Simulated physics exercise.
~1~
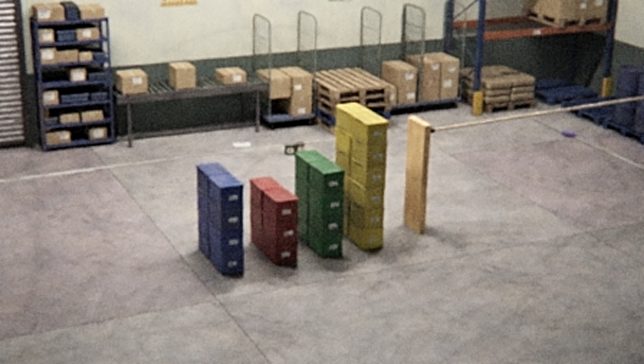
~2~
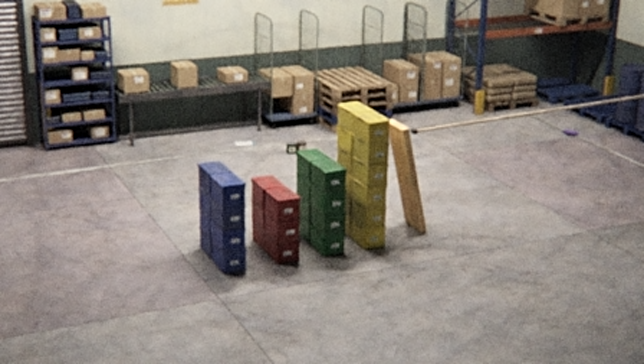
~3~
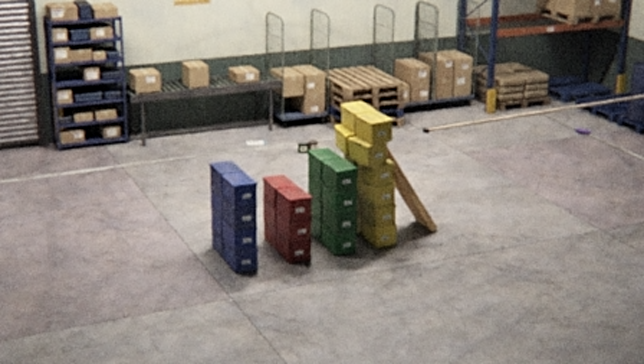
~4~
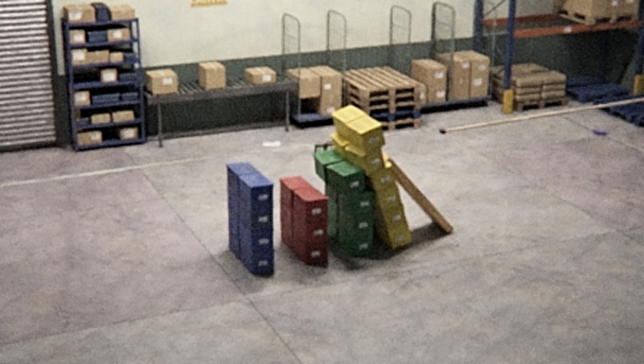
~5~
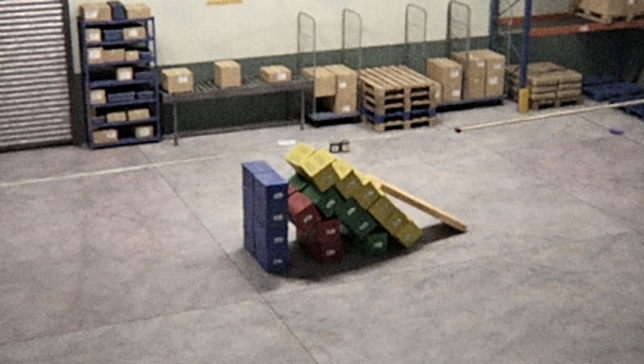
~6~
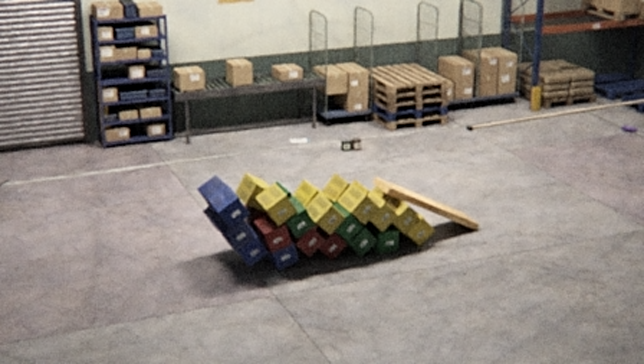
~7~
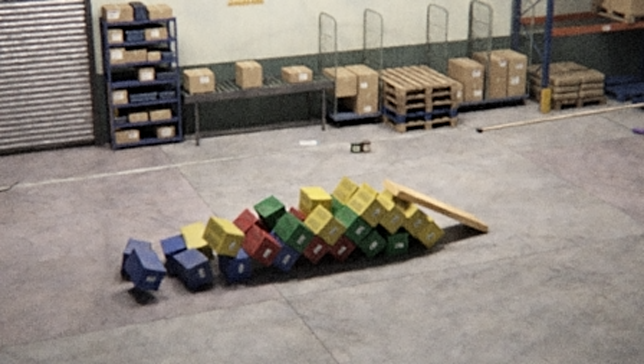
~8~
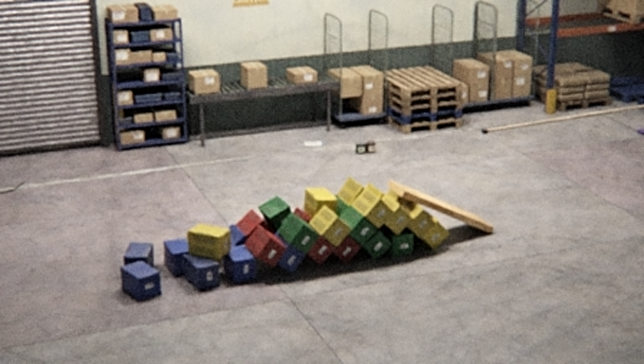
A leaning wooden board topples yellow, green, red and blue tote stacks leftward into a sprawling heap.
